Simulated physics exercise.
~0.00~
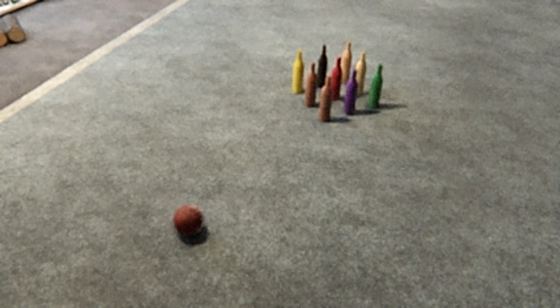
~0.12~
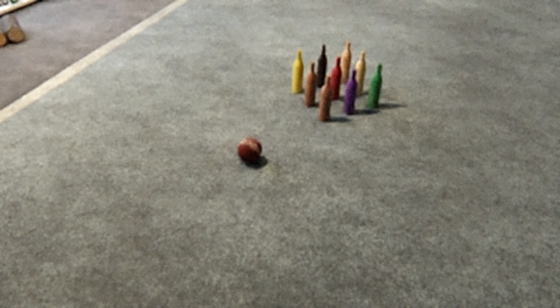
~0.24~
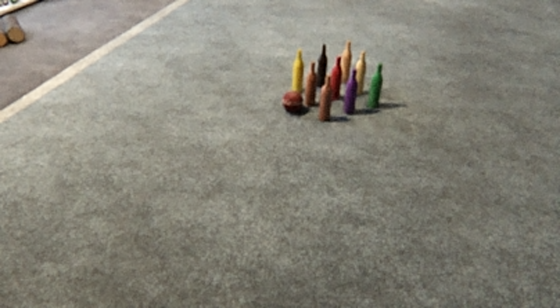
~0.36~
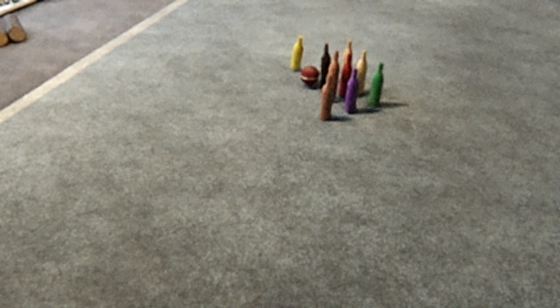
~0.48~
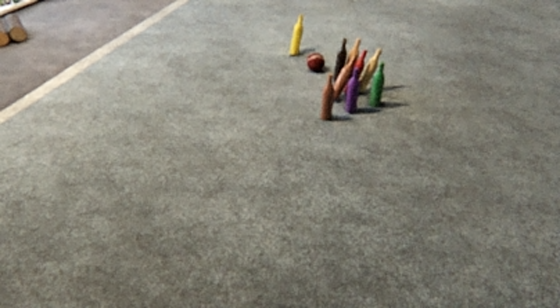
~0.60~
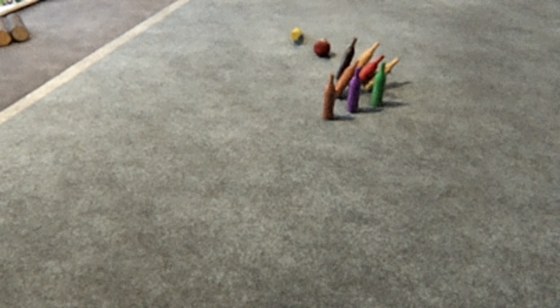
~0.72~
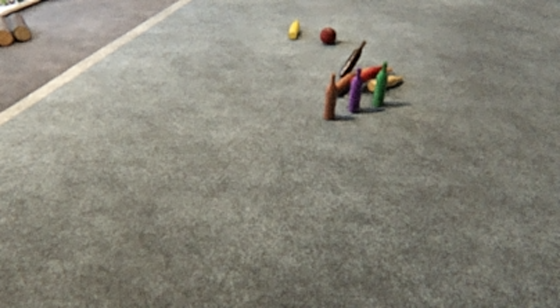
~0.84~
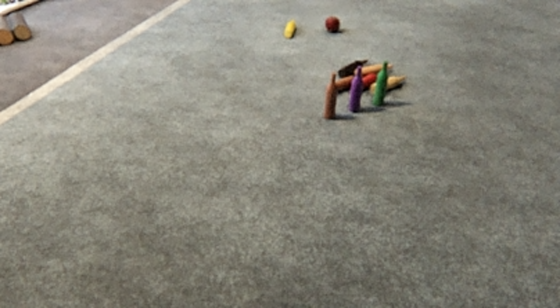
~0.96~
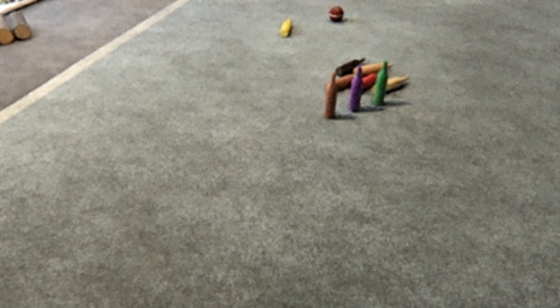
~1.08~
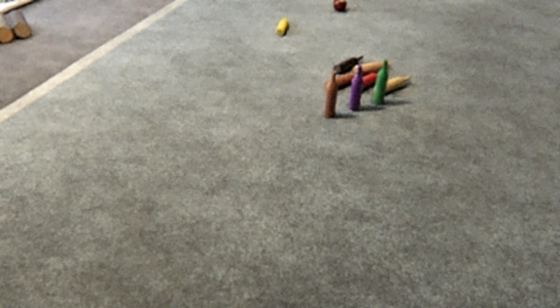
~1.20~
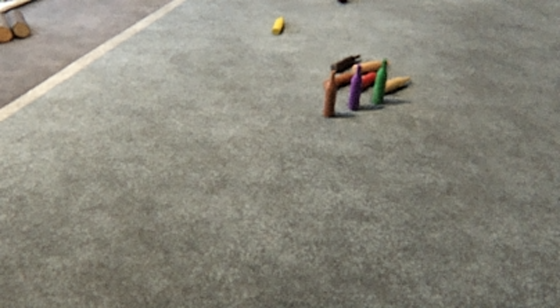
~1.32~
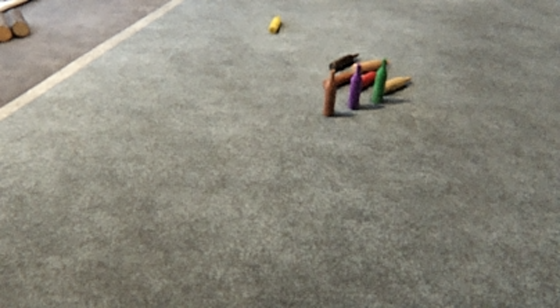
A reddish ball rolls away across a grey floor into the left side of a cluster of coloured wooden skittles, toppling the yellow one and several others before leaving view at the top, while the purple, green and front brown skittles remain standing beside the fallen pieces.
